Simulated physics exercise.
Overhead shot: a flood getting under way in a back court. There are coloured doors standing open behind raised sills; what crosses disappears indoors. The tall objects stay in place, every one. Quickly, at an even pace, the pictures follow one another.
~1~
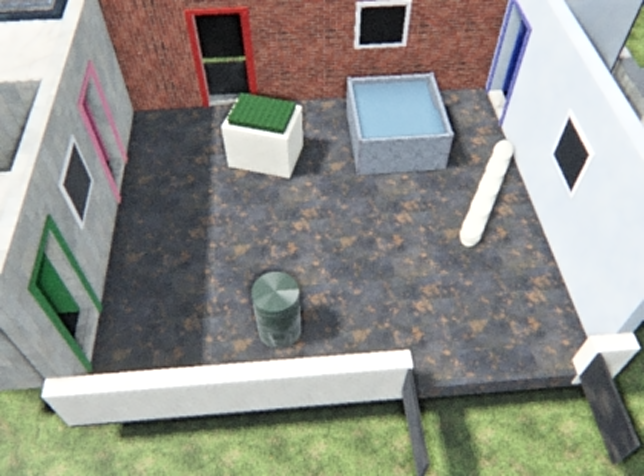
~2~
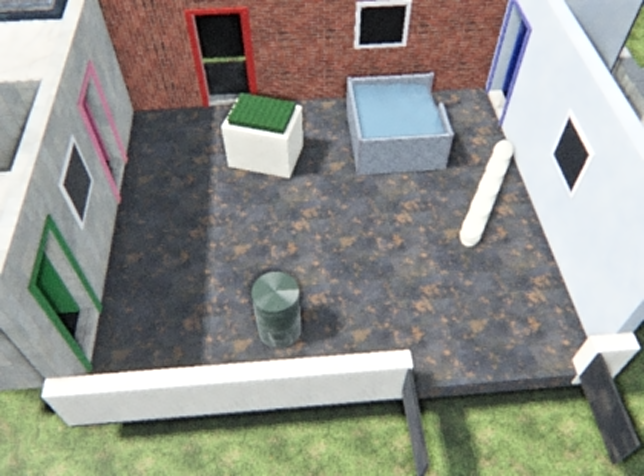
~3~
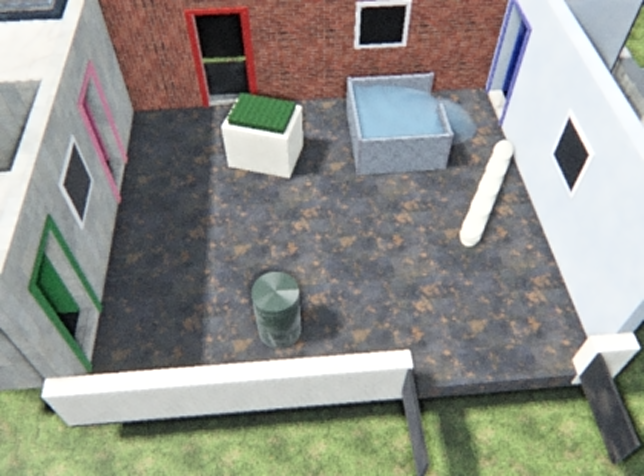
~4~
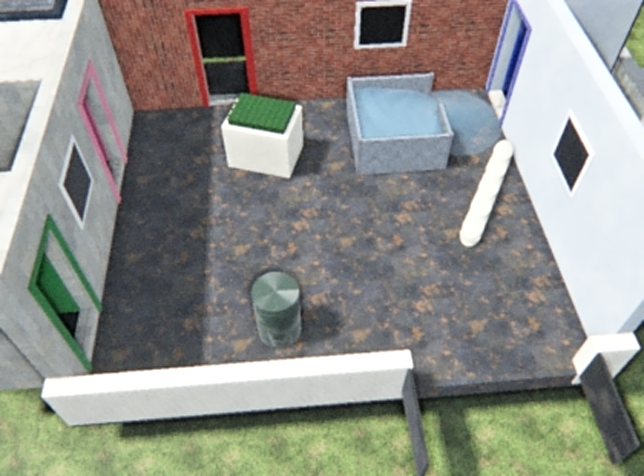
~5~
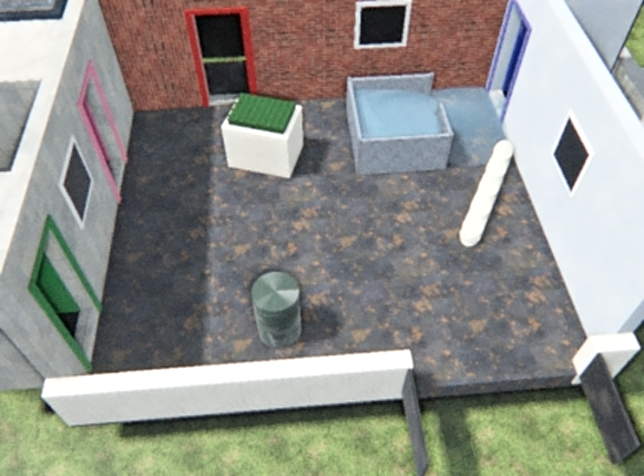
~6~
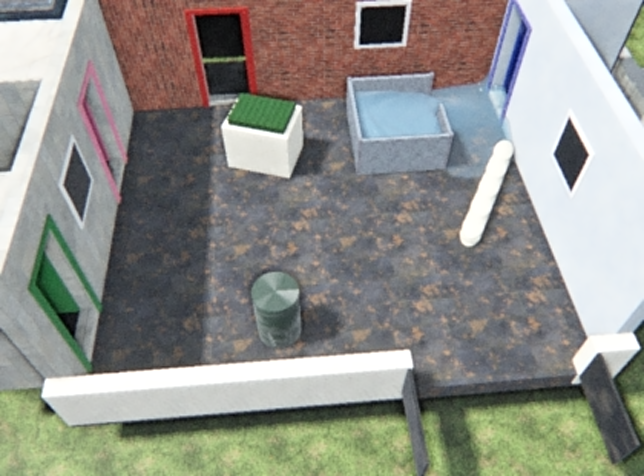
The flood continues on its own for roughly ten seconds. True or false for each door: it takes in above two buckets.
The green door, false; the blue door, true; the pink door, false; the red door, false.
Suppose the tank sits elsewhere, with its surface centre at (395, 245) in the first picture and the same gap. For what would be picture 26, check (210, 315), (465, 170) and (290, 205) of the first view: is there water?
As listed: Untouched, reached, untouched.
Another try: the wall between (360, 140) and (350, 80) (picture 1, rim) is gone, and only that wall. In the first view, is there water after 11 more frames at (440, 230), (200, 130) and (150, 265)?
So: Spared, then wetted, then wetted.
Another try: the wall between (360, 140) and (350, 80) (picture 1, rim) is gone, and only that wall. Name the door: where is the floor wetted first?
Answer: The red one.
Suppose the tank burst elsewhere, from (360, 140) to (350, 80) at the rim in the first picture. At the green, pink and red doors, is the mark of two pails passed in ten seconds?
The green door remains below, the pink door remains below, the red door exceeds the limit.
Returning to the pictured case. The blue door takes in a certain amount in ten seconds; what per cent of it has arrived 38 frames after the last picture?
Roughly 100 %.
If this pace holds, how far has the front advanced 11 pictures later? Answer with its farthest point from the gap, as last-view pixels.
The front tops out at about (559, 267).
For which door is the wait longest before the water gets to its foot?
My answer: The green-painted one.
A moment on, water covers 10 % of the floor; the green door not reached, the blue door far over two buckets in, the pink door not reached, the red door not reached.
Next, water covers 15 % of the floor; the green door not reached, the blue door far over two buckets in, the pink door not reached, the red door not reached.
Then, water covers 25 % of the floor; the green door not reached, the blue door far over two buckets in, the pink door not reached, the red door not reached.
Later, water covers 45 % of the floor; the green door not reached, the blue door far over two buckets in, the pink door not reached, the red door wet at the sill, nothing in.
In the end, water covers 65 % of the floor; the green door wet at the sill, nothing in, the blue door far over two buckets in, the pink door wet at the sill, nothing in, the red door wet at the sill, nothing in.
